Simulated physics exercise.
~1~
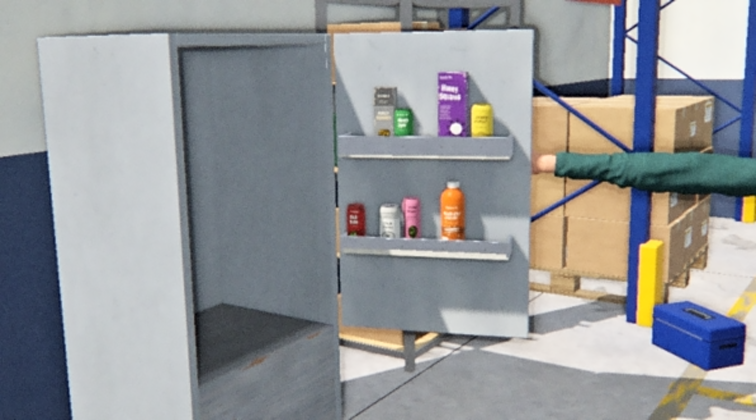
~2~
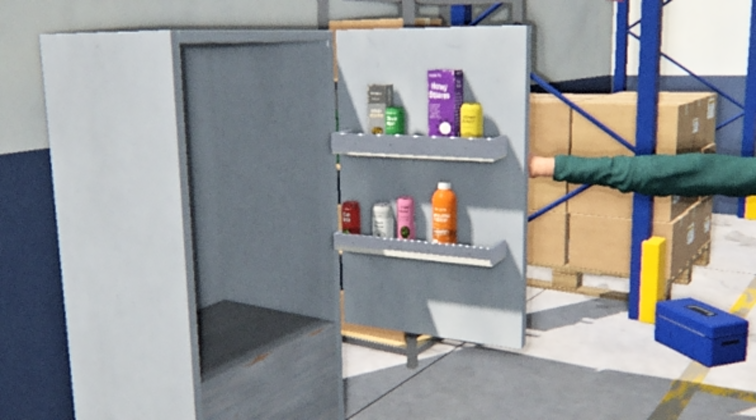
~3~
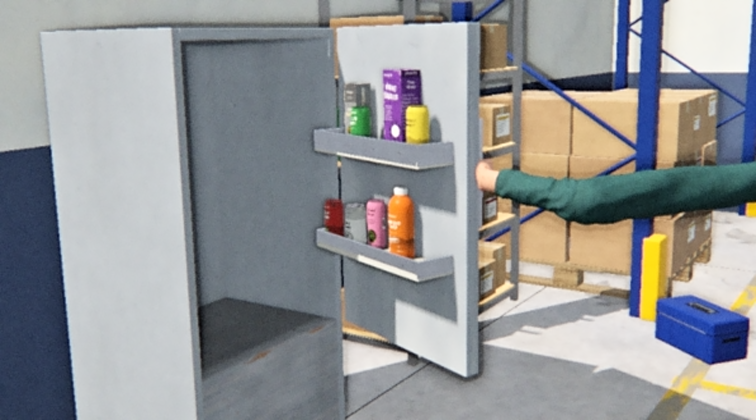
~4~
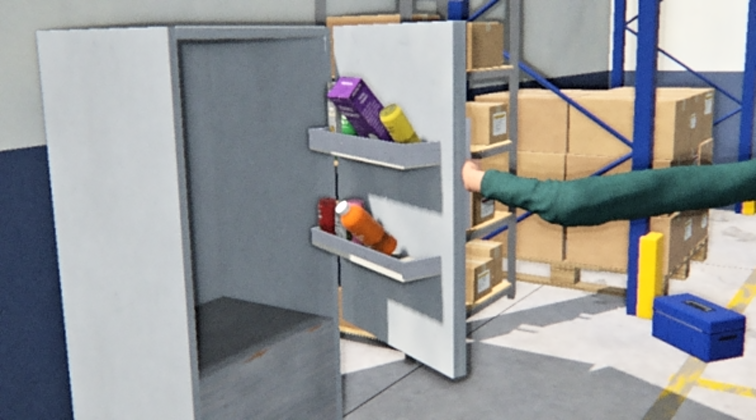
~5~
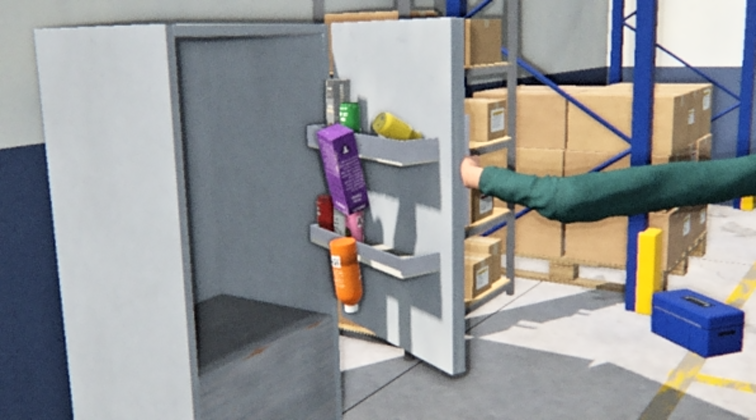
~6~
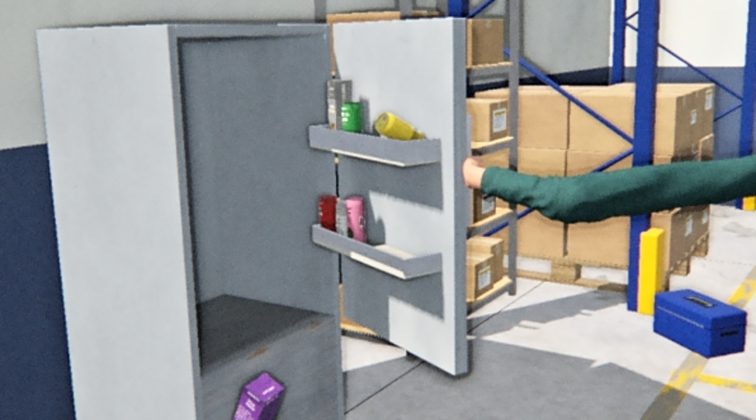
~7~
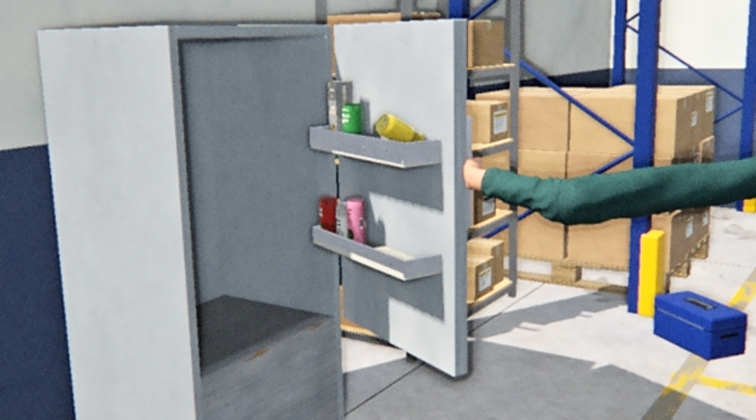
A swinging locker door stops partway, and a purple carton and orange bottle tumble out.
